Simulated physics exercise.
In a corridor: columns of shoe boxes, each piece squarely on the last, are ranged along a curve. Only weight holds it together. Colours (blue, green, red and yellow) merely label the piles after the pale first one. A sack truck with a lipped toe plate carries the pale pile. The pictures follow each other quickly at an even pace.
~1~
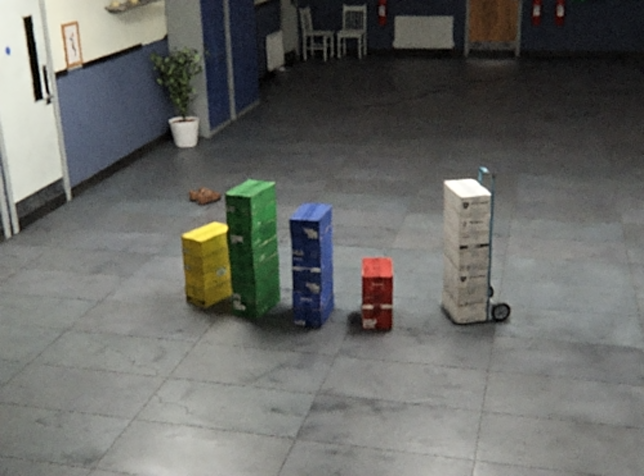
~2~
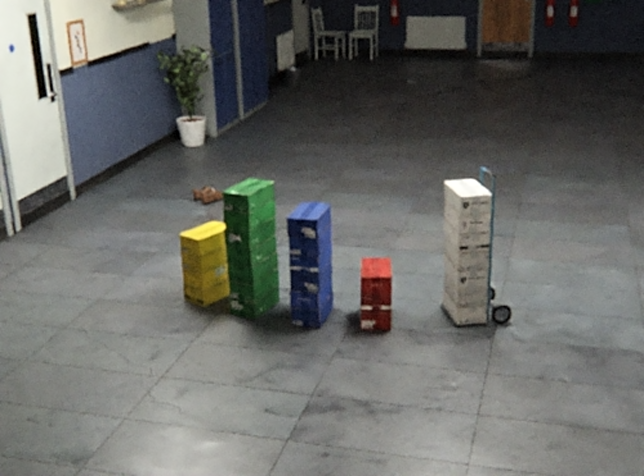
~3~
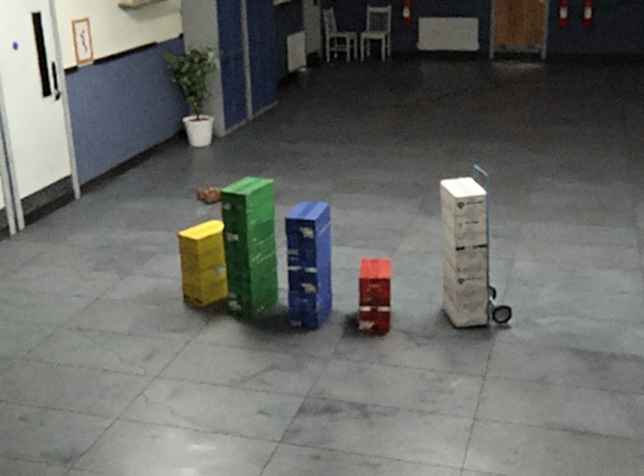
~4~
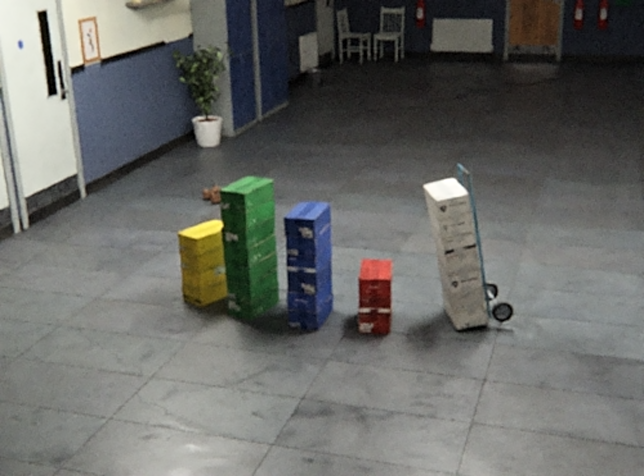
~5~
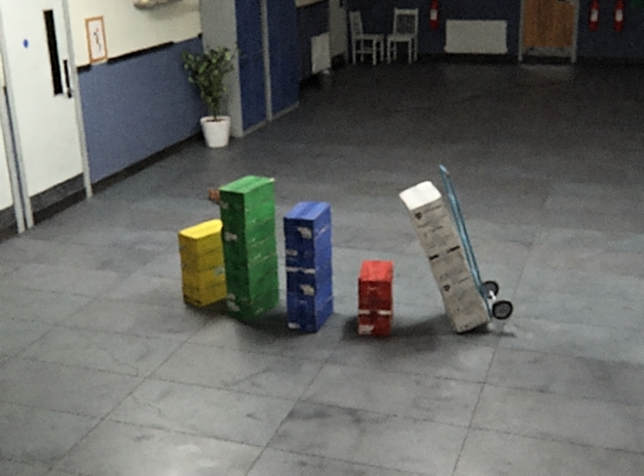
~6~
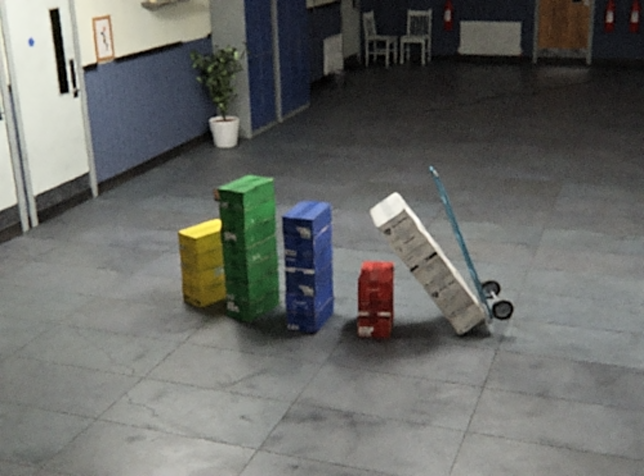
A tall white stack of boxes on a blue hand truck leaned farther and farther left toward a short red stack, while the blue, green and yellow stacks stood still and the view shifted slightly.
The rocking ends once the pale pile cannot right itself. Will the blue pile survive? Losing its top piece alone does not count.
That pile survives.
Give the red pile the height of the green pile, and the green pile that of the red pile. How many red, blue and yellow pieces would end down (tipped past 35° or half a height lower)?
By colour: Red 6, blue 6, yellow 0.
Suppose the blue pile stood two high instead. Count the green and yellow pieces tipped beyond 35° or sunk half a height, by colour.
By colour: Green 0, yellow 0.
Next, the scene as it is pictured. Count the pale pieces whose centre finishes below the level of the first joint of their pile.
The count is 3.
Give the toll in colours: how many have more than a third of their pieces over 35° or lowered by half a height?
The toll is 0.
Soon after the last picture, 7 of the pale pile down; none of the 6 blue boxes down (0 of 20 in all colours); top blue box unmoved.
A little later, 7 of the pale pile down; none of the 6 blue boxes down (0 of 20 in all colours); top blue box unmoved; top red box shifted a little.
Later still, 7 of the pale pile down; none of the 6 blue boxes down (0 of 20 in all colours); top blue box shifted a little; top red box shifted half its height.
After that, 7 of the pale pile down; none of the 6 blue boxes down (0 of 20 in all colours); top blue box shifted a little; top red box leaning a little.
At rest, 7 of the pale pile down; none of the 6 blue boxes down (0 of 20 in all colours); top blue box shifted a little; top red box leaning a little. As the last picture would show them, middles, top blue box near (305, 219), top red box near (358, 280).
